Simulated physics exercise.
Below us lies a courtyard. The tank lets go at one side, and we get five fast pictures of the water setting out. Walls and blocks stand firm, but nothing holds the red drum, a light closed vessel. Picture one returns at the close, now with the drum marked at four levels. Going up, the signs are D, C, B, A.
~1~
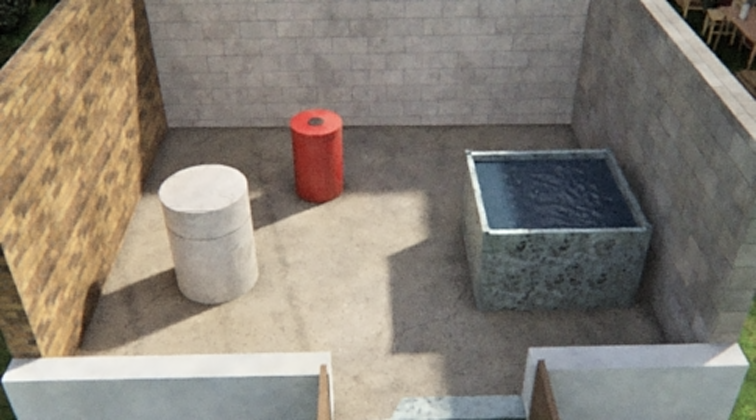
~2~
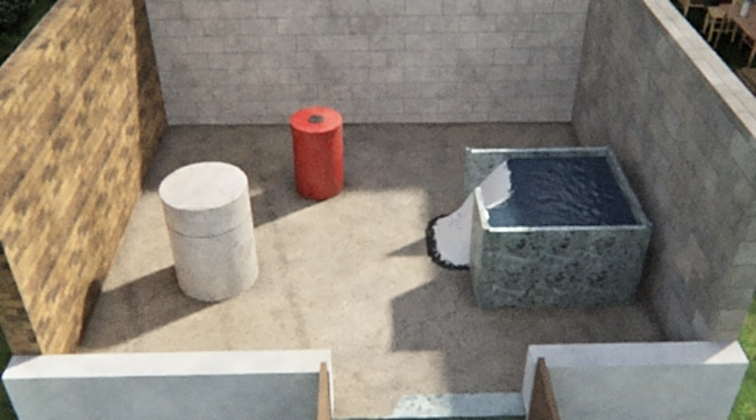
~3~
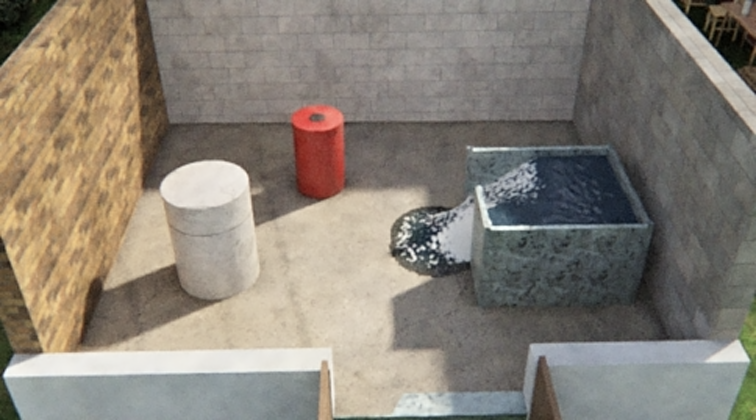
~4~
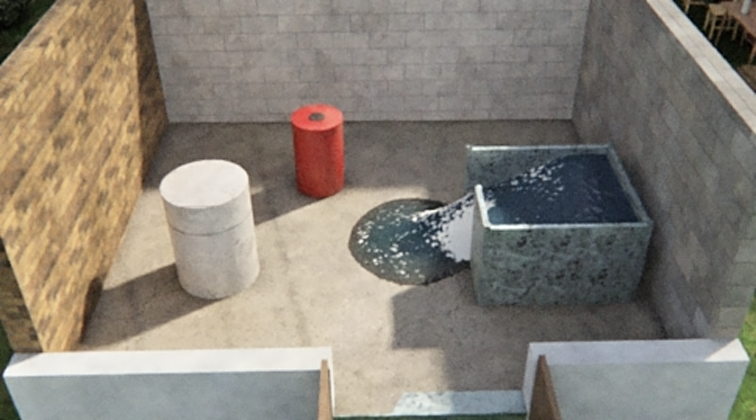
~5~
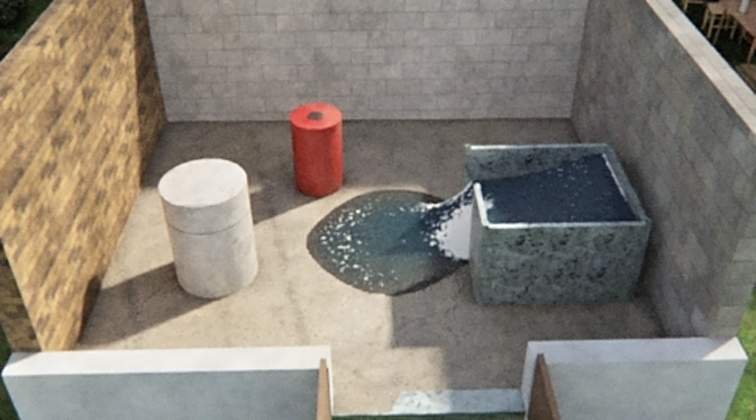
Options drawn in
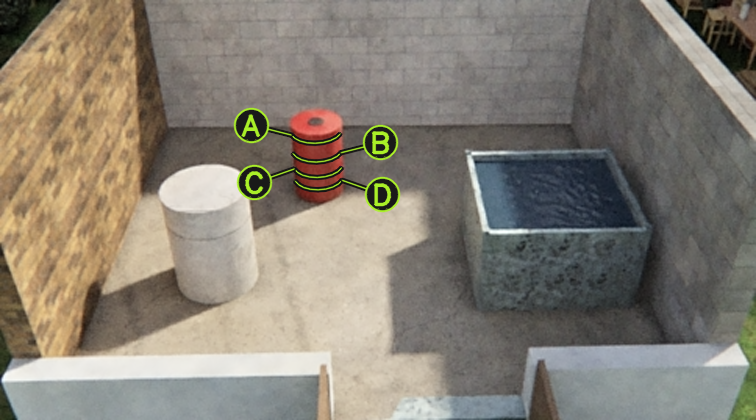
The clip opens on a walled courtyard holding a pale cylinder, a red drum and a stone tank full of dark water. Water then pours from the tank's left side onto the ground, and the foamy puddle spreads steadily leftward while the drum and cylinder stay still.
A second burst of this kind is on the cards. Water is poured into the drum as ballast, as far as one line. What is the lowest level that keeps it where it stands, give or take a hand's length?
That is mark C.
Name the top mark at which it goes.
That is mark D.
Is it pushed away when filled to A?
No, that is safe.
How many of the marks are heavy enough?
Three.
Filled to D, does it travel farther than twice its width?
No, less.
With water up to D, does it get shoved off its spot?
Yes, it does.
On the marked copy, A at (315, 143); B at (316, 162); C at (317, 177); D at (318, 189); from the bottom up D, C, B, A.
For mark A, it does not move.
For mark B, it does not move.
For mark C, it does not move.
For mark D, it is pushed about its own width away.
